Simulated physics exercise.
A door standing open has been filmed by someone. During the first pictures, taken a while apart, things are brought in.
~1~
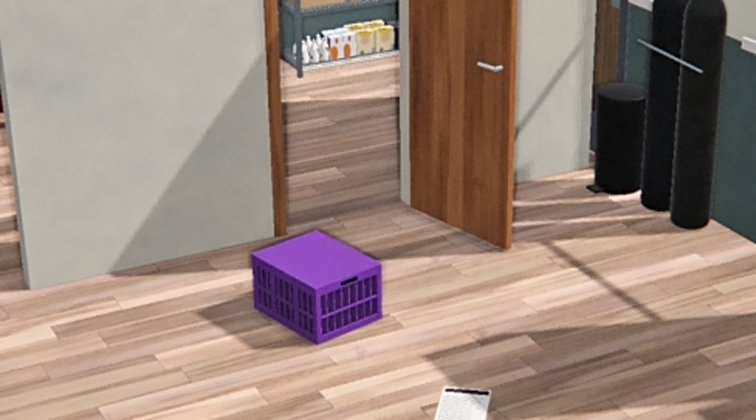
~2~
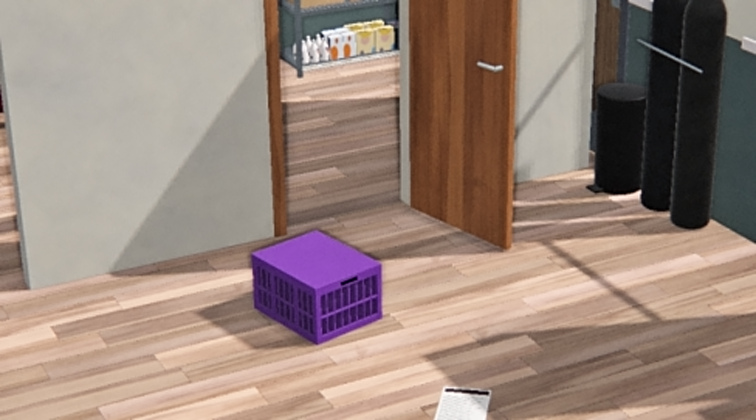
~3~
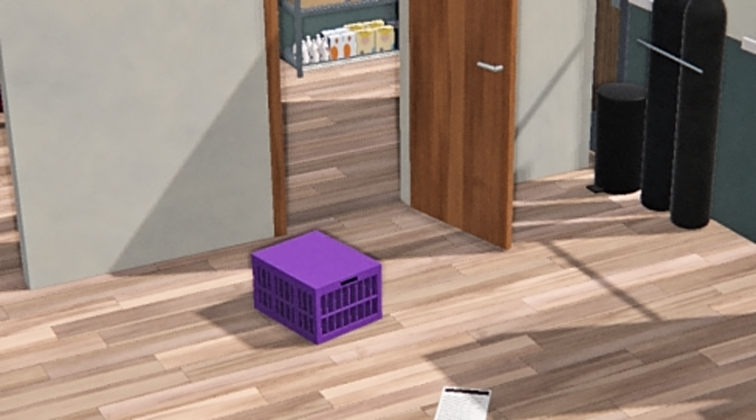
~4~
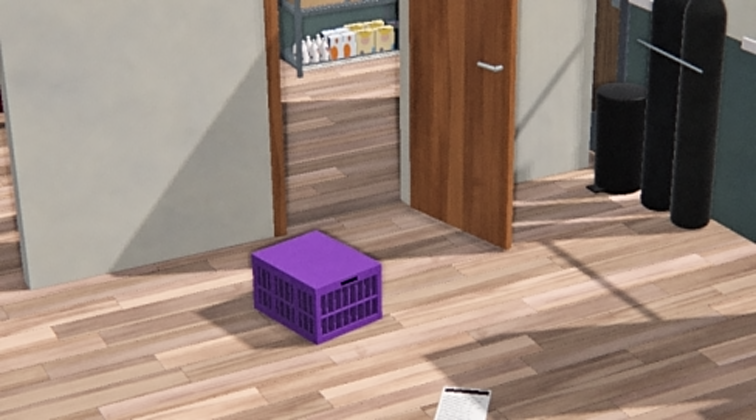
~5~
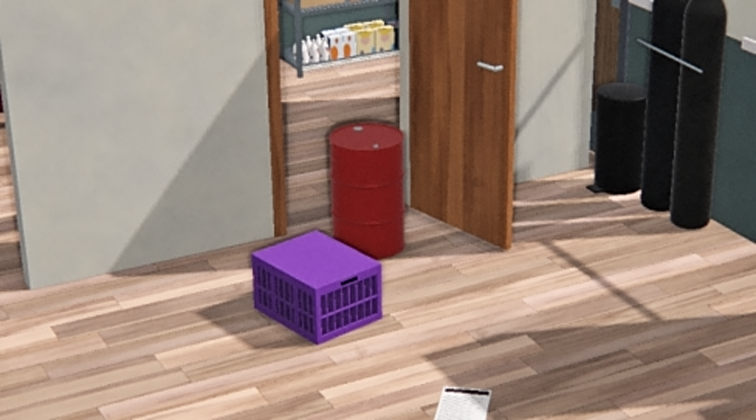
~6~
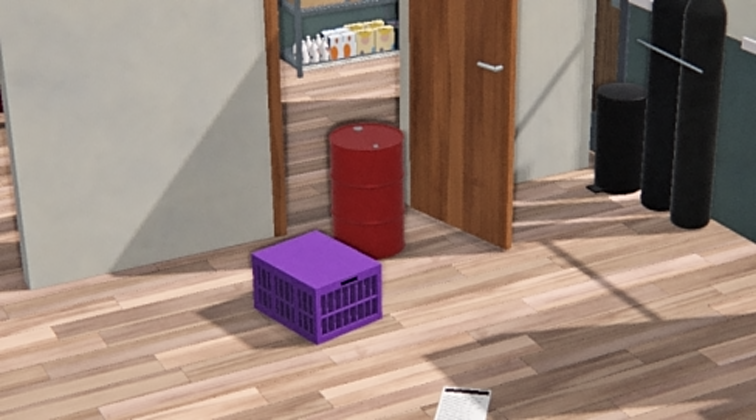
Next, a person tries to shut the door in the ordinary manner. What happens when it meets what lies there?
The attempt is thwarted.
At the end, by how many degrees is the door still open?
About 60°.
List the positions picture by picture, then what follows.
The first picture shows door wide open and still; purple chest (317, 286).
The second picture shows door wide open and still; purple chest (317, 286).
The third picture shows door wide open and still; purple chest (317, 286).
The fourth picture shows door wide open and still; purple chest (317, 286).
The fifth picture shows door wide open and still; purple chest (317, 286).
The sixth picture shows door wide open and still; red drum (368, 191); purple chest (317, 286).
Then, 0.60 s later than the last frame, door 84° open.
Then, 0.80 s later than the last frame, door 69° open.
When it is over, door 58° open; both as before. End places, in pixels of the last picture, red drum near (365, 191).
